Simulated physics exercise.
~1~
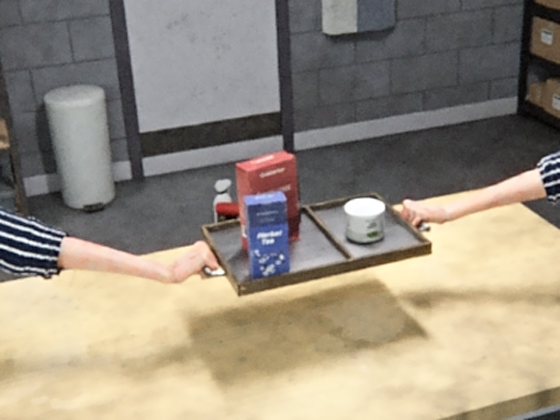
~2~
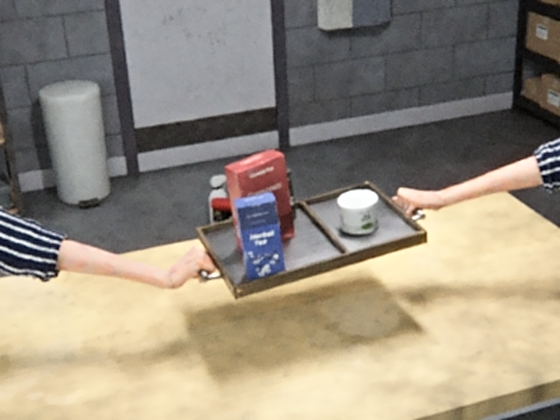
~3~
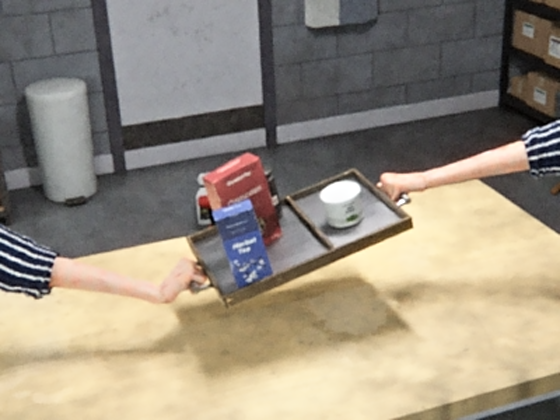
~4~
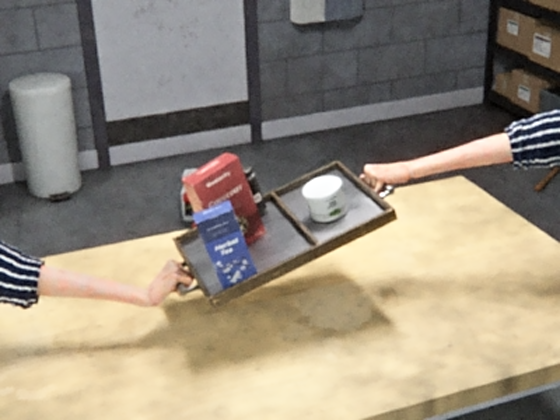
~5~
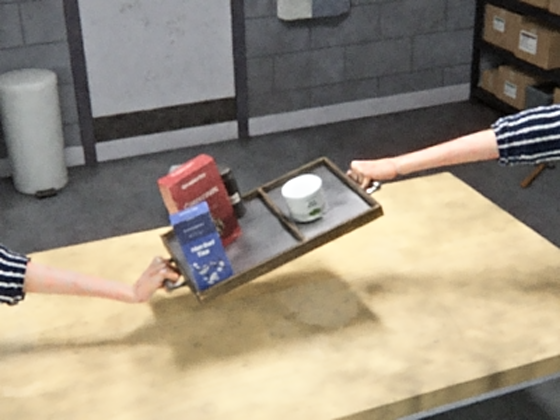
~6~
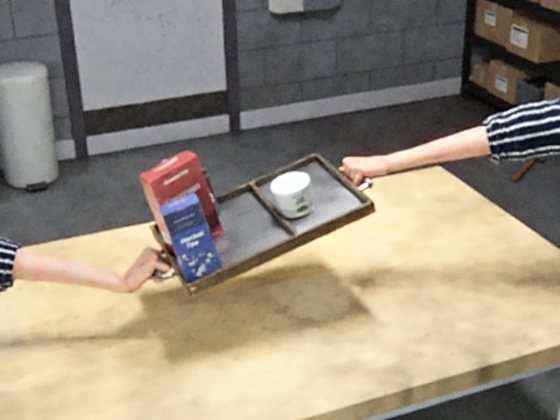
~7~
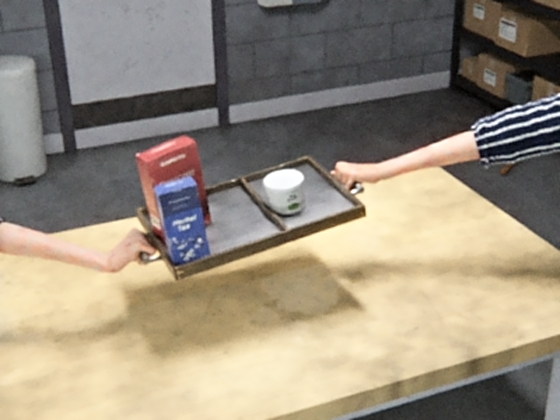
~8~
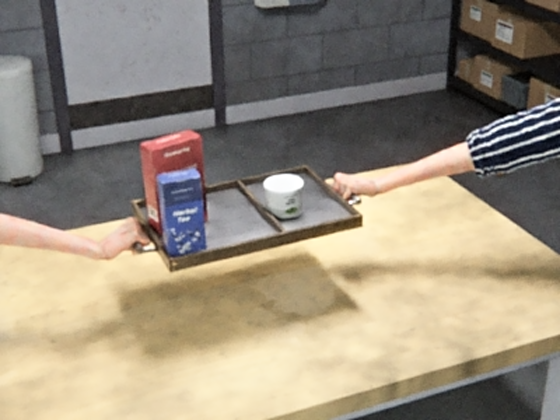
In a gray-walled room, two hands held a tray with a red packet, a blue packet, a white tub and a small shaker above a table, tipped it down to the left, then leveled it with both packets still standing.
